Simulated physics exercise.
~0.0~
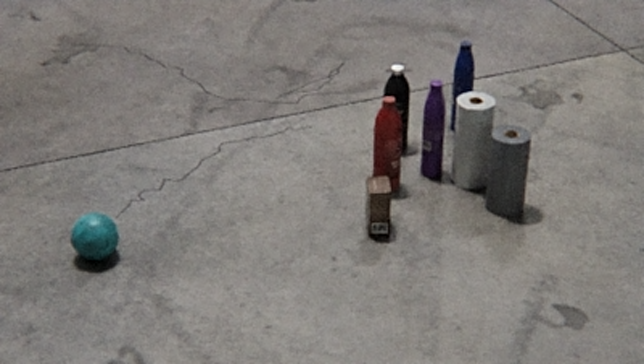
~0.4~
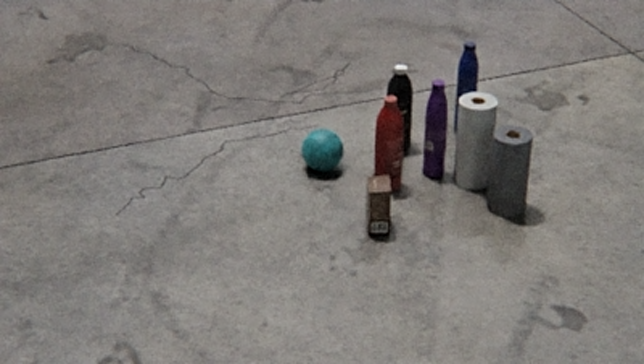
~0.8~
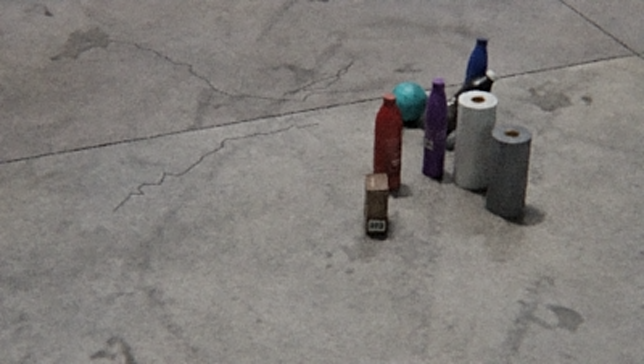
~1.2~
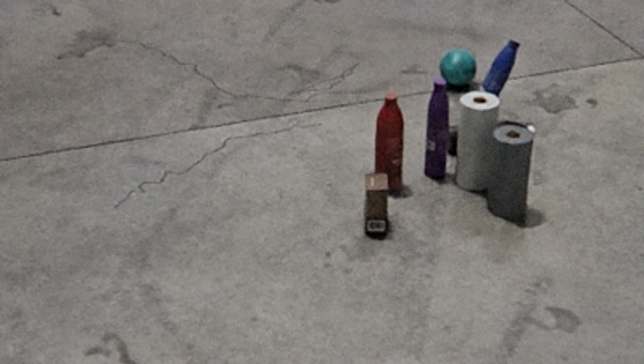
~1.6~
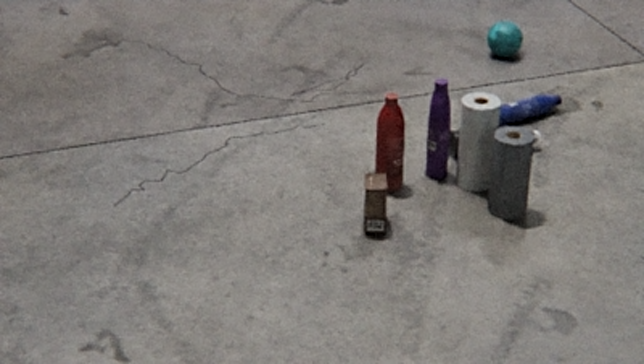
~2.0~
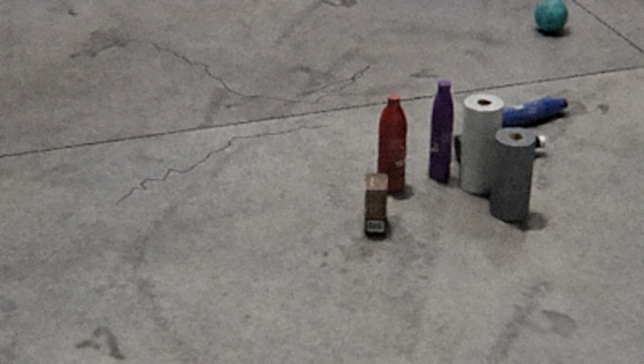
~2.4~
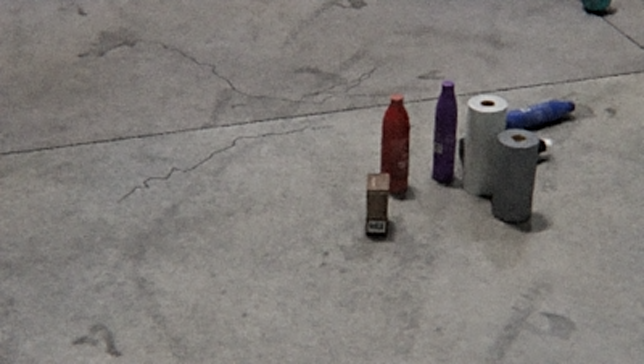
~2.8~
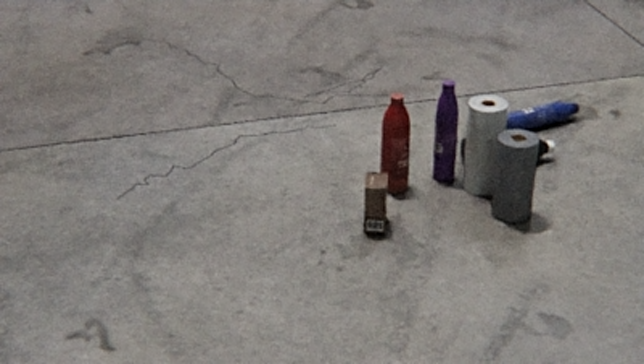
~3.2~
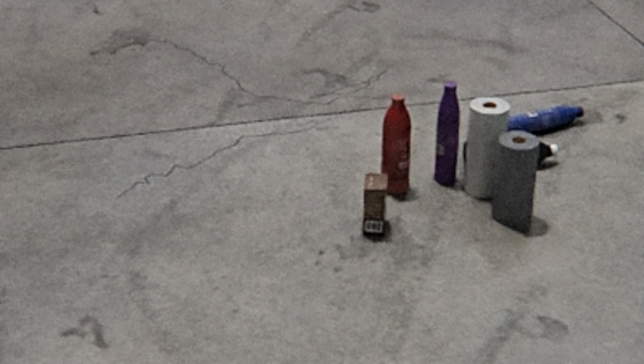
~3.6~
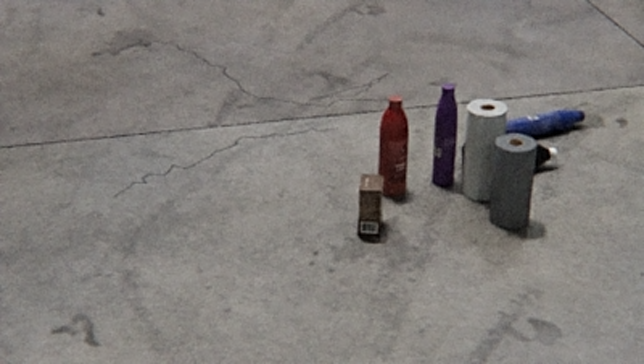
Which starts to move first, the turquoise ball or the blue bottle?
The turquoise ball moves first, rolling across the floor while the blue bottle is still standing. The blue bottle starts to move only later, when the ball has reached the group.
